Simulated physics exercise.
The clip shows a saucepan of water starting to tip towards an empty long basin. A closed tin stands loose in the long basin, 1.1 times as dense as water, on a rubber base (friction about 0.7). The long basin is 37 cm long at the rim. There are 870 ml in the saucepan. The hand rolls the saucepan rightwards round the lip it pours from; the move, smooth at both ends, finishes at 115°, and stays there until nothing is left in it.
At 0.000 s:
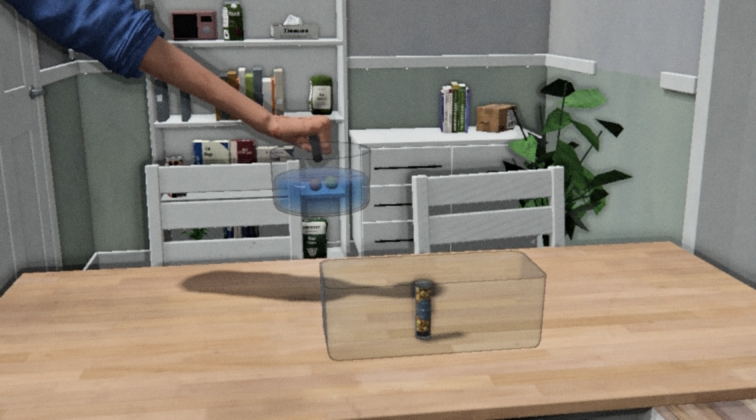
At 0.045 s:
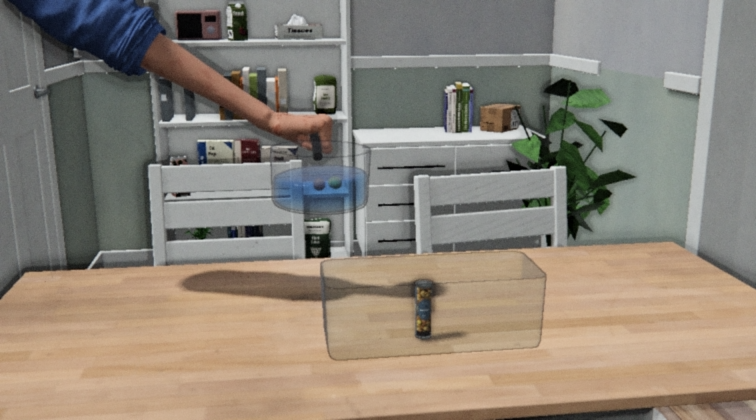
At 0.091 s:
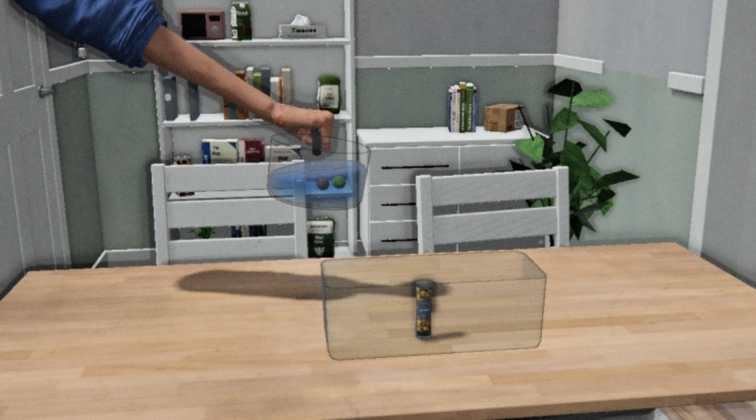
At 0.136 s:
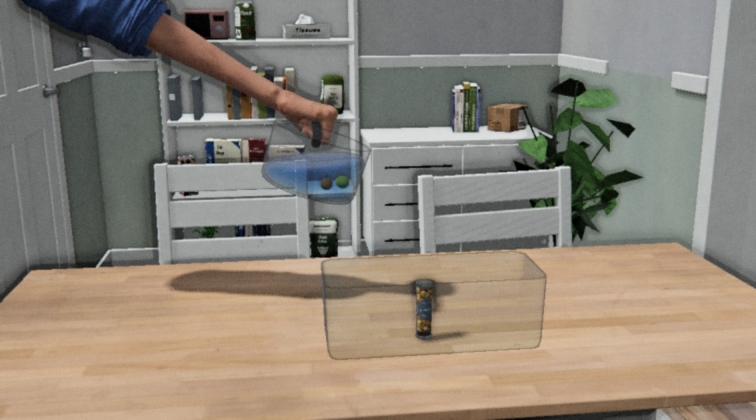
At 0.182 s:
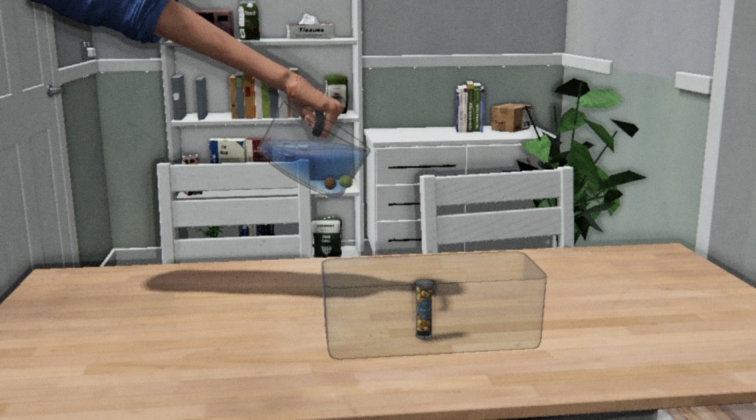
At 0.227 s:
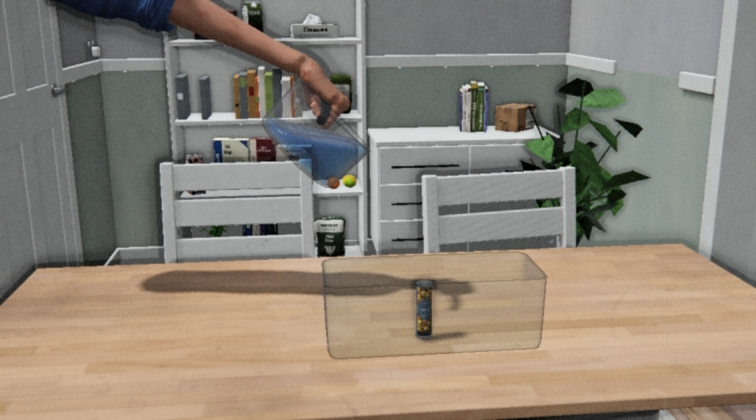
In a room with shelves and a plant, a hand holds a clear saucepan of blue water and small balls above a wooden table, then smoothly tilts it rightwards over a long transparent basin with a small tin standing inside.
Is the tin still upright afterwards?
The tin topples.
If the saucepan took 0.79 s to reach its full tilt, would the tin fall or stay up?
Then it goes over.
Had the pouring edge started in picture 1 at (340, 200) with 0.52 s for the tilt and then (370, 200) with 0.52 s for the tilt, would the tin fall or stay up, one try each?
First it goes over; then it stays up.
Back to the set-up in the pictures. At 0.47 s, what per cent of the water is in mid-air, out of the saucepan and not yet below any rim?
About 48 per cent.
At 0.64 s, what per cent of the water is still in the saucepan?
Near 5 in a hundred.
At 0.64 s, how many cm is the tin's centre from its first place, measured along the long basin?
Some 0 cm.
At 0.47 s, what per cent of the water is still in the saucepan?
Some 52 per cent.
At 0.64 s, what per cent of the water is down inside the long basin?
Some 52 per cent.
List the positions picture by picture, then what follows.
In the first frame, it leans 0°; its right rim is at (370, 150); the water meets the walls at (274, 177) and (367, 174); the long basin's rim runs from (322, 275) to (534, 264); the tin's top is at (423, 286).
In the second frame, it leans 2°; its right rim is at (370, 150); the water meets the walls at (273, 177) and (367, 171).
In the third frame, it leans 9°; its right rim is at (370, 150); the water meets the walls at (270, 173) and (366, 165).
In the fourth frame, it leans 18°; its right rim is at (370, 150); the water meets the walls at (265, 163) and (364, 157).
In the fifth frame, it leans 31°; its right rim is at (369, 150); the water meets the walls at (262, 142) and (365, 150).
In the sixth frame, it leans 46°; its right rim is at (369, 150); the water meets the walls at (264, 118) and (366, 144).
Then, 0.47 s in, the tilt is 112° and 52 per cent is still to pour; the tin stands where it began.
Then, 0.64 s in, the tilt is 115° and 5 per cent is still to pour; the tin stands where it began.
Then, 0.82 s in, the tilt is 115° and 0 per cent is still to pour; the tin leans 11°.
Then, 1.02 s in, the tilt is 115° and 2 per cent is still to pour; the tin leans 52°.
Finally, the tin lies on its side.
